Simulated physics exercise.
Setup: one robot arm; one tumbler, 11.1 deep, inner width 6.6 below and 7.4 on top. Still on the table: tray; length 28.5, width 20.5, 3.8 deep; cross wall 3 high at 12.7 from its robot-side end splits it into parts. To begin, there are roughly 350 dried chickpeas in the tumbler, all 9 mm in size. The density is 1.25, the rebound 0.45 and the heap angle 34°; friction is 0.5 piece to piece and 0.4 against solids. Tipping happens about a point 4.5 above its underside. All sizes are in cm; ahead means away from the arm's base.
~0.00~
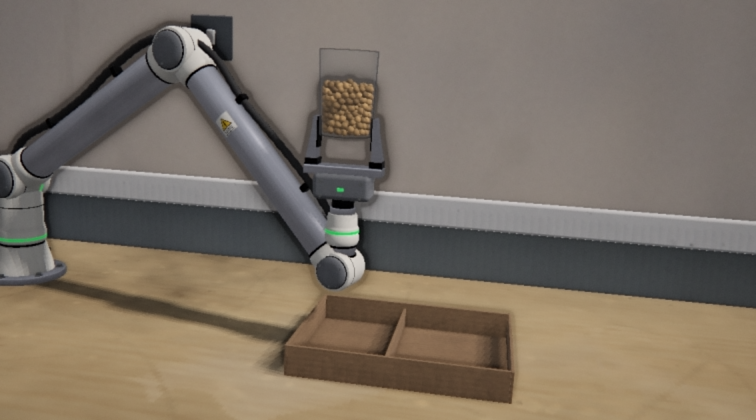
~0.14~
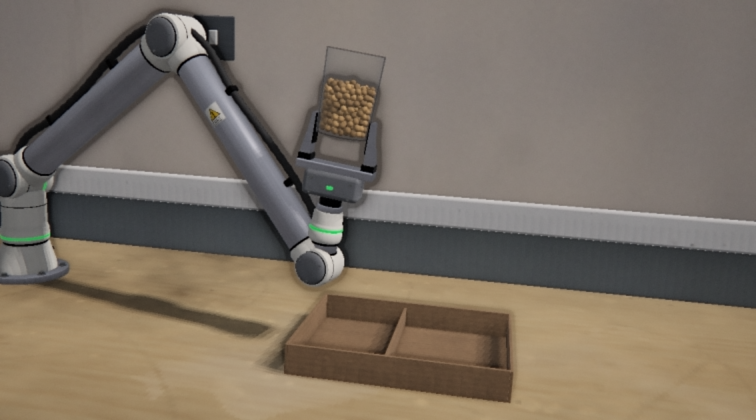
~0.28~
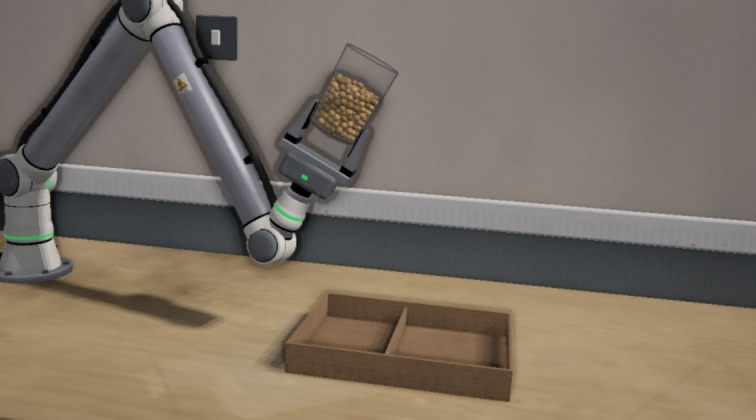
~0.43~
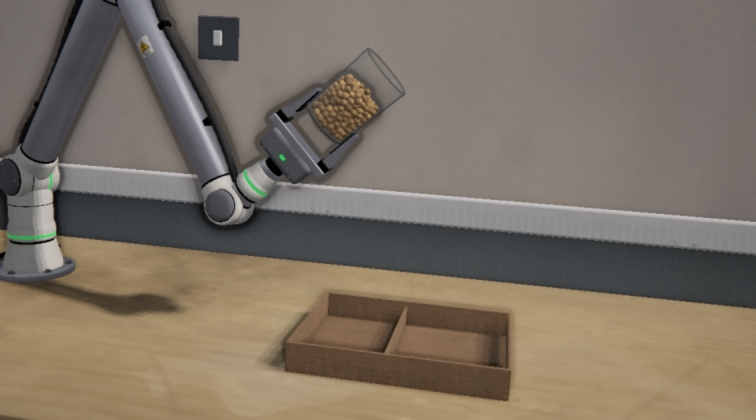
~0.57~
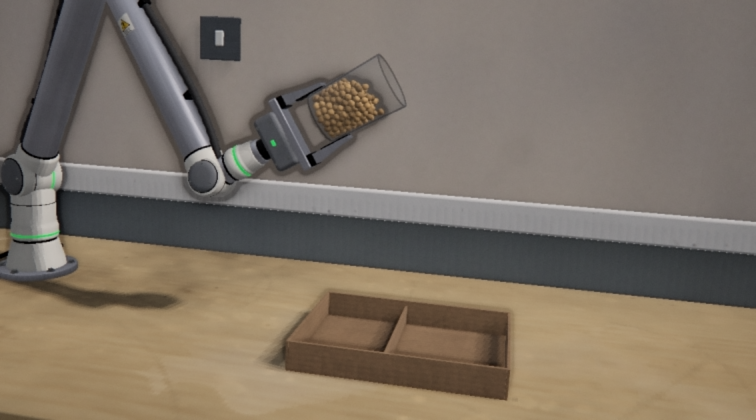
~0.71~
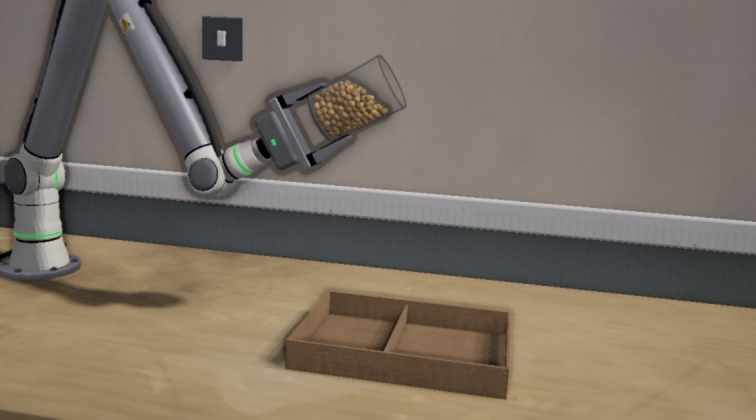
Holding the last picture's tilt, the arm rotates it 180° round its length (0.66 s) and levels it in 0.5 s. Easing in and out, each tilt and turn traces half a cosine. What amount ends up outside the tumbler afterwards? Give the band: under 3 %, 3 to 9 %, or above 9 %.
The band is under 3 %.
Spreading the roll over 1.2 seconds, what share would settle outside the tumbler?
In that case around 0 percent.
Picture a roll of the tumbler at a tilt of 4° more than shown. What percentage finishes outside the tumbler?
The share would be around 0 per cent.
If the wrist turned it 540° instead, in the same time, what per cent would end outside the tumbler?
Around 0 %.
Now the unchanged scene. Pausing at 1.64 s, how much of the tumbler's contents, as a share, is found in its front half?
About 45 per cent.
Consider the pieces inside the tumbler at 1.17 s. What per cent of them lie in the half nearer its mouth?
Share in mouth half: Approx. 25 %.
After 1.17 s, tipped 60°, highest piece 38 above the table; 348 in the tumbler.
After 1.64 s, tipped 27°, highest piece 39 above the table; 348 in the tumbler.
After 2.07 s, upright, highest piece 39 above the table; 348 in the tumbler.
After 2.77 s, upright, highest piece 39 above the table; 348 in the tumbler.
At rest, 348 in the tumbler. That is 0 % outside the tumbler.
